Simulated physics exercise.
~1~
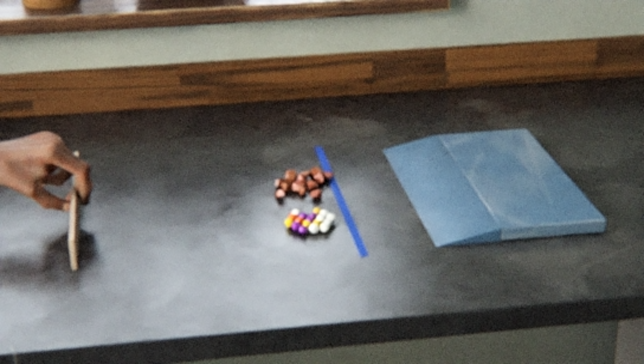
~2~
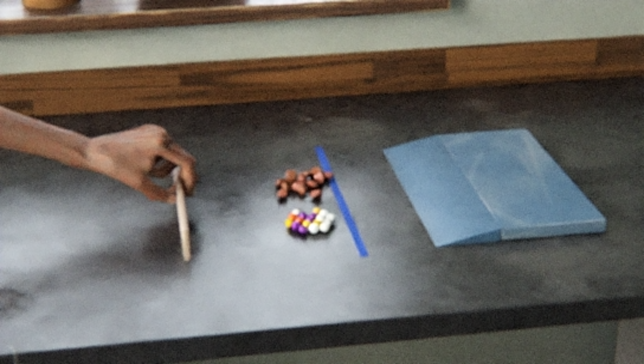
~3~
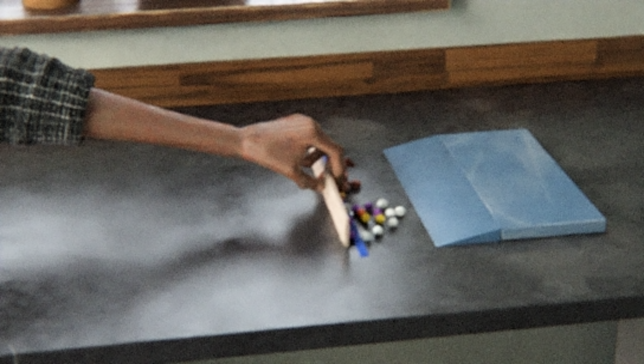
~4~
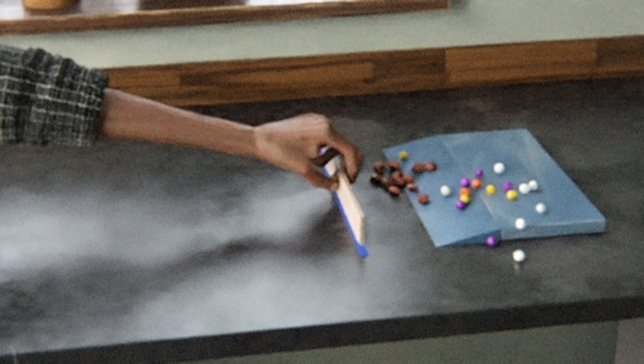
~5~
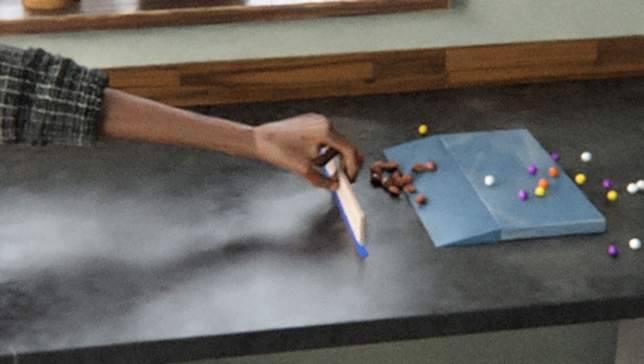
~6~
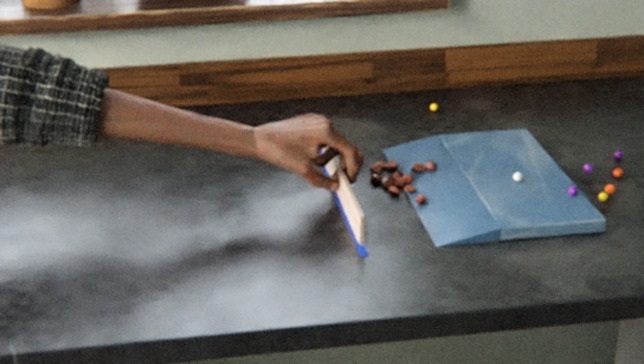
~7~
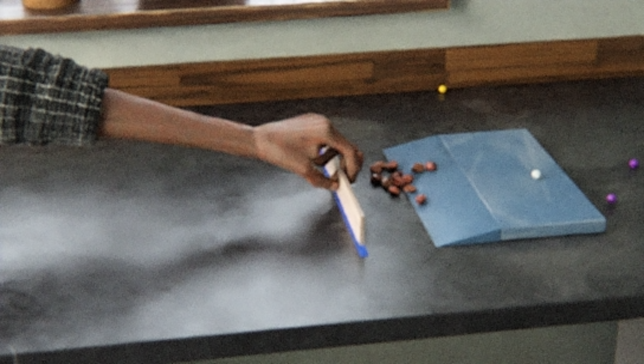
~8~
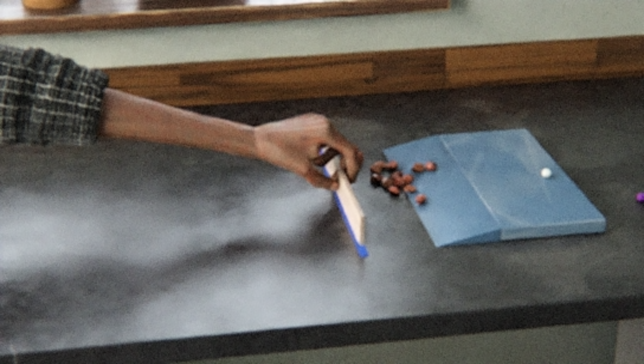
The clip opens on a dark countertop, where a hand holds an upright strip of wood at the left, with two small handfuls, one reddish-brown bits and one colourful beads, beside a blue tape line and a blue slab with a sloping edge. The hand sweeps the strip quickly right, pushing both handfuls ahead of it, and stops at the tape. The beads scatter onto and across the slab, and many roll out of view to the right. The brown bits bunch up and settle, a few on the slope and most short of it. At the end, the strip stays still while a white bead remains on the slab's flat top.
